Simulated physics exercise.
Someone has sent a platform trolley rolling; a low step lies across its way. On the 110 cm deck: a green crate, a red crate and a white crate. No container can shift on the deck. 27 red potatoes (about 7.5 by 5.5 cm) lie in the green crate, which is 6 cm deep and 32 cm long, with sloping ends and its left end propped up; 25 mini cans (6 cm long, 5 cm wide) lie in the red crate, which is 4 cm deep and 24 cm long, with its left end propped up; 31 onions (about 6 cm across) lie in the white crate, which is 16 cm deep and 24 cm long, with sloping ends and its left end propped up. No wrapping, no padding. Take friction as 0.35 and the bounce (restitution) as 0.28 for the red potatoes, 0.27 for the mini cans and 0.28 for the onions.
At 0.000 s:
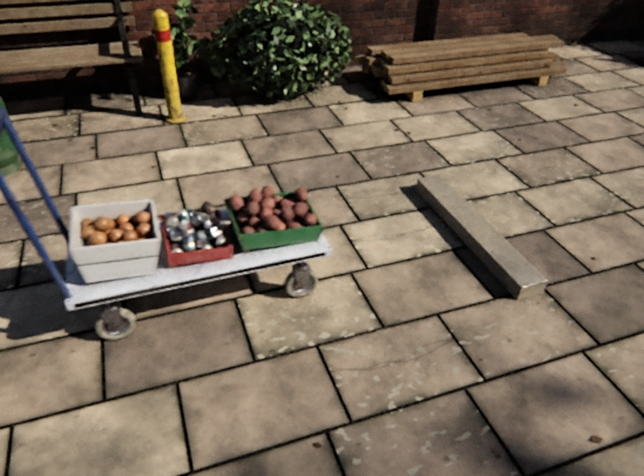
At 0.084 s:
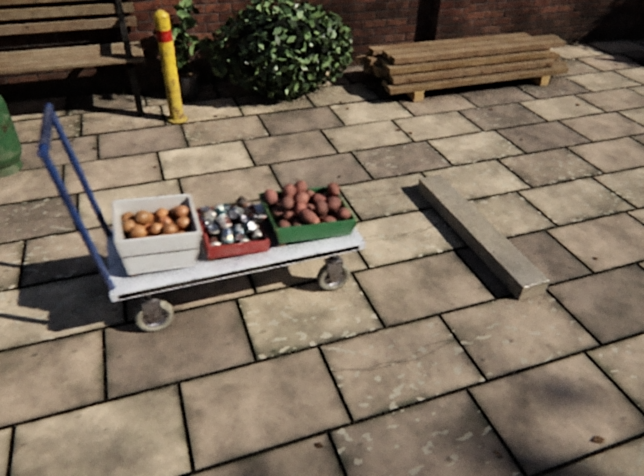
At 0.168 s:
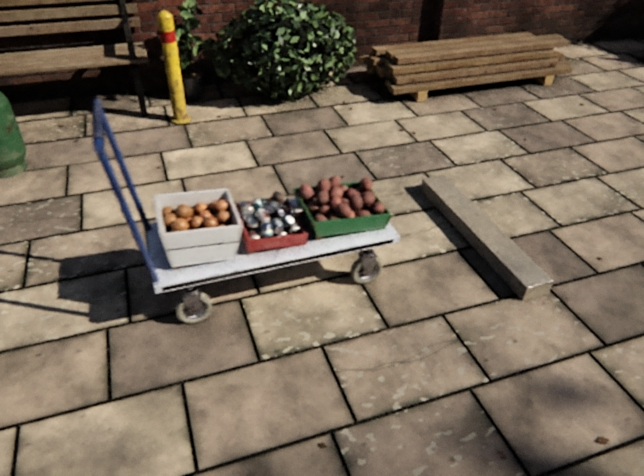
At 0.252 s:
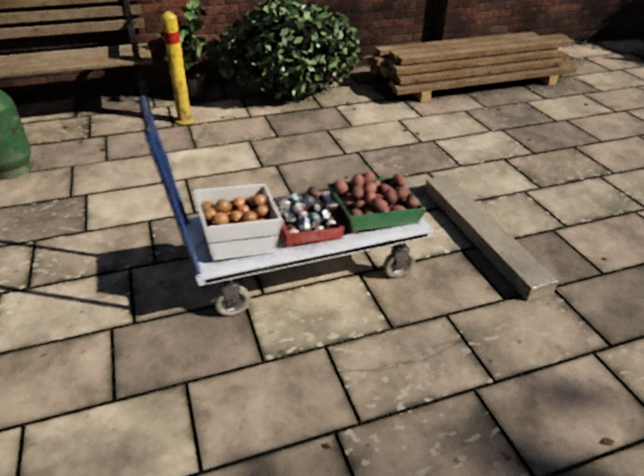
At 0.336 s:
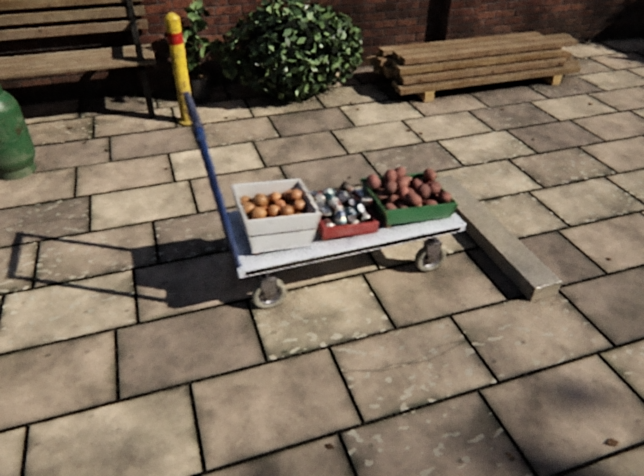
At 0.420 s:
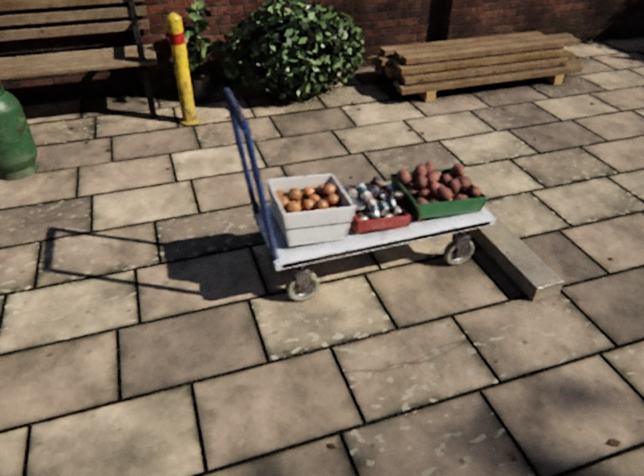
Platform trolley carrying white, red and green crates of small items rolling rightward across sunlit paving beside a low step.
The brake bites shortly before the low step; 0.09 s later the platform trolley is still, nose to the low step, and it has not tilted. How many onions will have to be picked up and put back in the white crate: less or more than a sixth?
The white crate loses under a sixth of its onions.
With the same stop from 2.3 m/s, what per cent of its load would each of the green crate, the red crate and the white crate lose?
Then green crate 30, red crate 30, white crate 0 per cent.
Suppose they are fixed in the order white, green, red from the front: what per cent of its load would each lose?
Then green crate 20, red crate 20, white crate 0 per cent.
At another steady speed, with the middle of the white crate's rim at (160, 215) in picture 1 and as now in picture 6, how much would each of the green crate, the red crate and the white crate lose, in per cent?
Then green crate 20, red crate 10, white crate 0 per cent.
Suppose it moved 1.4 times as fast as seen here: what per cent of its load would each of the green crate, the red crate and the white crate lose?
Then green crate 30, red crate 20, white crate 0 per cent.
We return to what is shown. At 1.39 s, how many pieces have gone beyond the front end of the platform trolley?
About 8.
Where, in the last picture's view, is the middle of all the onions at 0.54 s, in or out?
At about (338, 201).
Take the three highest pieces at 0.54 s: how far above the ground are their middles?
Roughly 46 cm.
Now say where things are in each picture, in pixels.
In the first frame (we follow the rim corner now nearest the camera; the camera pans a little), white crate at (73, 249); red crate at (171, 254); 90 cm still to roll; nothing out yet.
White crate at (118, 241); red crate at (211, 247); 74 cm still to roll, in the second frame.
White crate at (163, 234); red crate at (251, 240); 59 cm still to roll, in the third frame.
White crate at (207, 228); red crate at (290, 234); 43 cm still to roll, in the fourth frame.
White crate at (248, 221); red crate at (327, 228); 28 cm still to roll, in the fifth frame.
White crate at (286, 214); red crate at (361, 221); 12 cm still to roll; nothing out yet, in the sixth frame.
After 0.44 s, the brake bites.
After 0.54 s, 1 of 27 out of the green crate, 0 of 25 out of the red crate and 0 of 31 out of the white crate.
After 0.66 s, 5 of 27 out of the green crate, 4 of 25 out of the red crate and 0 of 31 out of the white crate.
After 0.89 s, 8 of 27 out of the green crate, 6 of 25 out of the red crate and 0 of 31 out of the white crate.
Outcome (at 1.39 s), 9 of 27 out of the green crate, 6 of 25 out of the red crate and 0 of 31 out of the white crate. Asked share, 0 of 31, 0 per cent.
